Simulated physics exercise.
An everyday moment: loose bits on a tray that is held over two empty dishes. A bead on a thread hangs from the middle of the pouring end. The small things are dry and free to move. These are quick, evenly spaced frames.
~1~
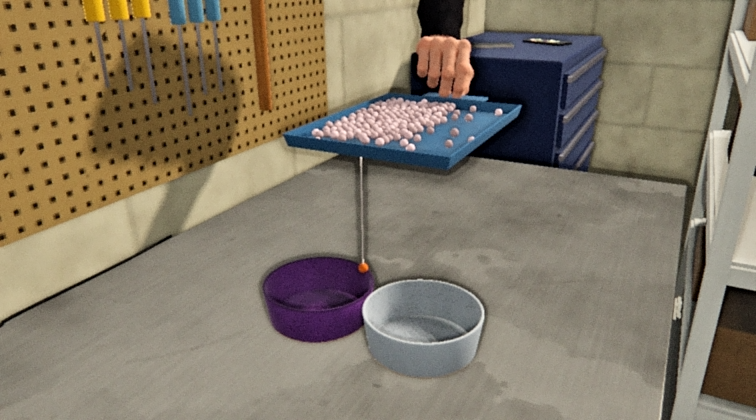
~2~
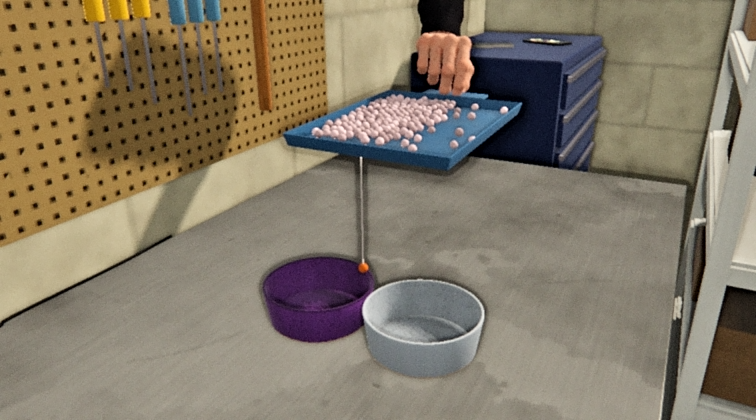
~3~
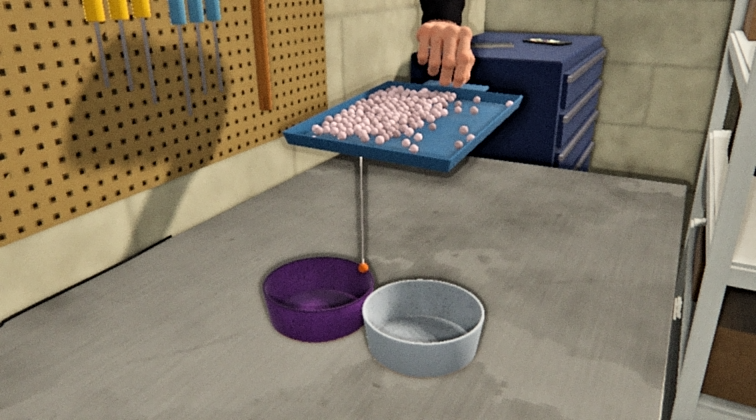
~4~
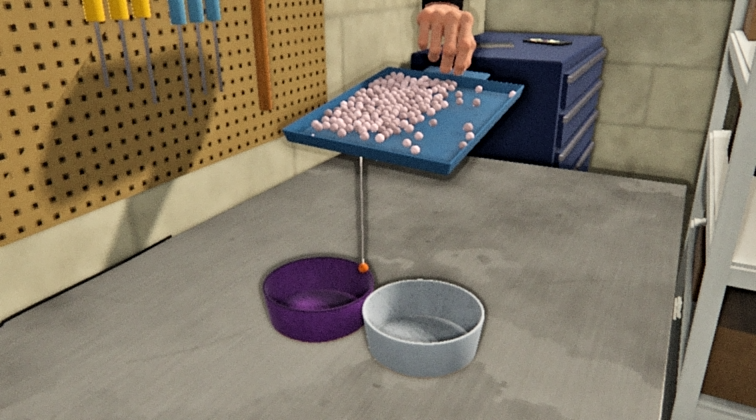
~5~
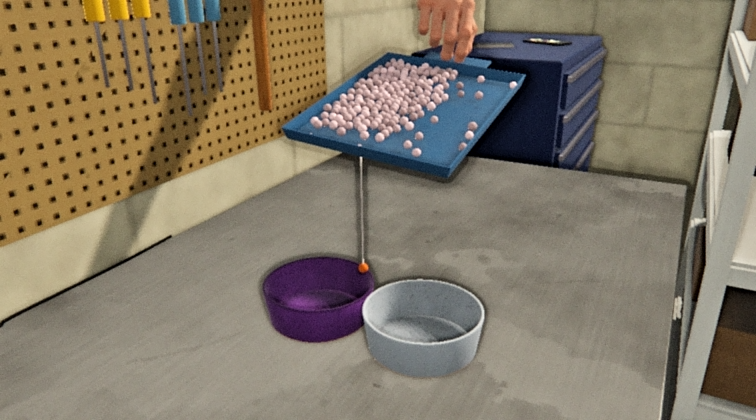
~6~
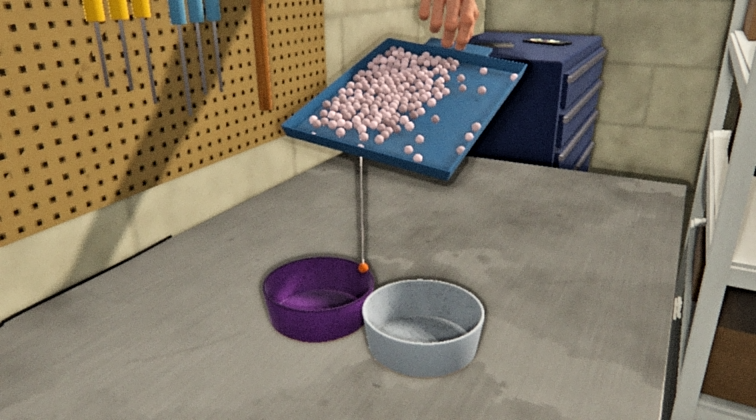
A blue tray of pale pink beads tilting gradually toward its front right corner, a hand raising its back edge above two dishes.
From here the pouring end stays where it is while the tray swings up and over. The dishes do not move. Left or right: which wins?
The right dish gets more.
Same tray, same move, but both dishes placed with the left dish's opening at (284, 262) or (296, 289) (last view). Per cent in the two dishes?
About 20 and 70 per cent.
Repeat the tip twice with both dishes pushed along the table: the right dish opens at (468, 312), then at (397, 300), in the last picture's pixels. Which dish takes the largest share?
First the right dish, then the right dish.
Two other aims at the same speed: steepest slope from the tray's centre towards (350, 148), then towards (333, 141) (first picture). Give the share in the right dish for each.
The first gives 0 %, the second 0 %.
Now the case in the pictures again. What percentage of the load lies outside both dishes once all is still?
It comes to 10 per cent or so.
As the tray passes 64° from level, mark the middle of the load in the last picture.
Around (422, 201).
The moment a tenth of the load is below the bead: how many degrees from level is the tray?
At some 55 degrees.
Soon after the last picture, tray tipped steeply; about half on the tray; about a quarter in the right dish; a small part outside both; about a quarter in the air.
A little later, tray tipped past a quarter turn; most in the right dish; a stray few in the left dish; a small part outside both; a stray few in the air.
Later still, tray tipped past a quarter turn; most in the right dish; a stray few in the left dish; a small part outside both.
By the end, tray tipped past a quarter turn; most in the right dish; a stray few in the left dish; a small part outside both.
